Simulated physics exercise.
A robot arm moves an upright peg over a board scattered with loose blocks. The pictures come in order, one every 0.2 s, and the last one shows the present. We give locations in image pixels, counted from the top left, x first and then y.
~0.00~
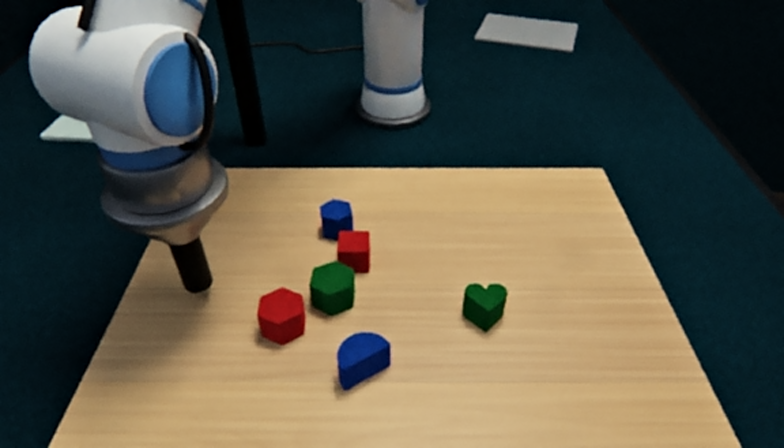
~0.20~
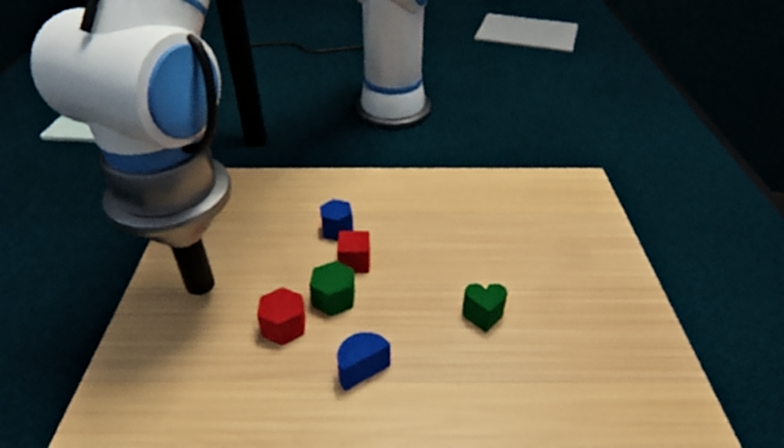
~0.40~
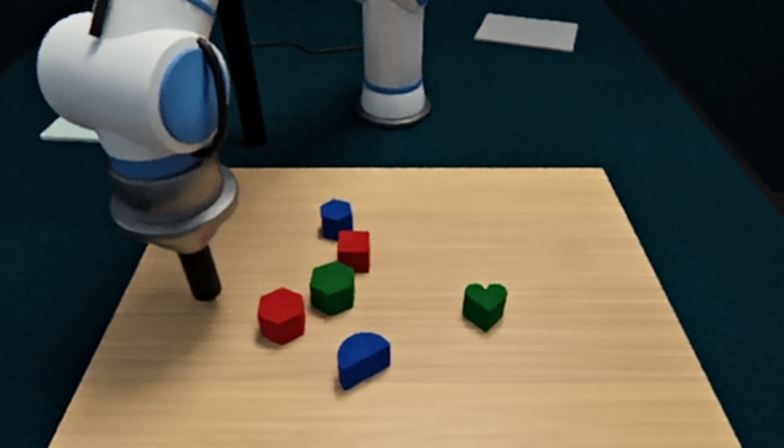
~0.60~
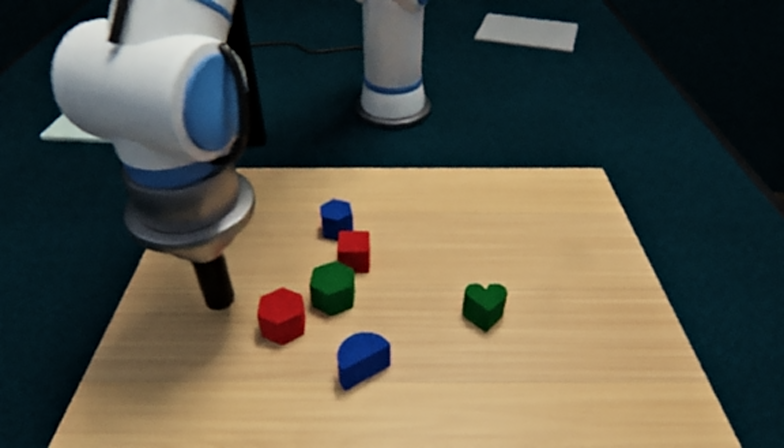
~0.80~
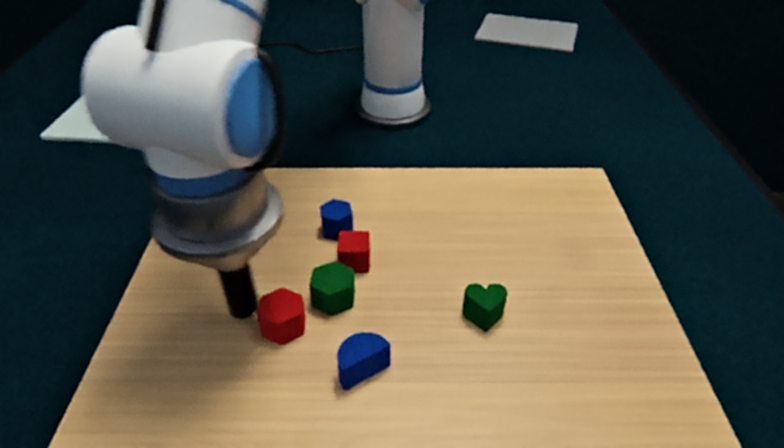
At the start, a robot arm holds a dark upright peg near the left side of a wooden board scattered with red, green and blue blocks. The arm barely moves at first, then shifts the peg right and slightly toward the viewer, close beside the red hexagon, while the blocks stay still.
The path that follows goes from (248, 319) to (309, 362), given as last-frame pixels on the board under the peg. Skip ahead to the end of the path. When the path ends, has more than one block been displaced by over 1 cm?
No, that is not how it ends up.
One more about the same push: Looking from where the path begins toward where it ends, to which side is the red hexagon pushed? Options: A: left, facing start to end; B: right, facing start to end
A
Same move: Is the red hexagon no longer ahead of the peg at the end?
Yes.
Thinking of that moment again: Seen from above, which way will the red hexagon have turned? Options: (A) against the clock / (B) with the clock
A: Against the clock.
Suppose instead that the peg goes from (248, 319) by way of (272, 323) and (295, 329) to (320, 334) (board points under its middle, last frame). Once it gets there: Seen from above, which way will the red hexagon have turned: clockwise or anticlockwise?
It makes a clockwise turn.
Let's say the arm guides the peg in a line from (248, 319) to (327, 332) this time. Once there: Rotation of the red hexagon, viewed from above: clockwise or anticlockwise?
Bird's-eye view: Clockwise.
What follows on the original path. Halfway along, peg at (275, 329); red hexagon at (313, 315), turned 25° anticlockwise.
At the end, peg at (307, 351); red hexagon at (339, 319), turned 80° anticlockwise; blue D-shaped block still.
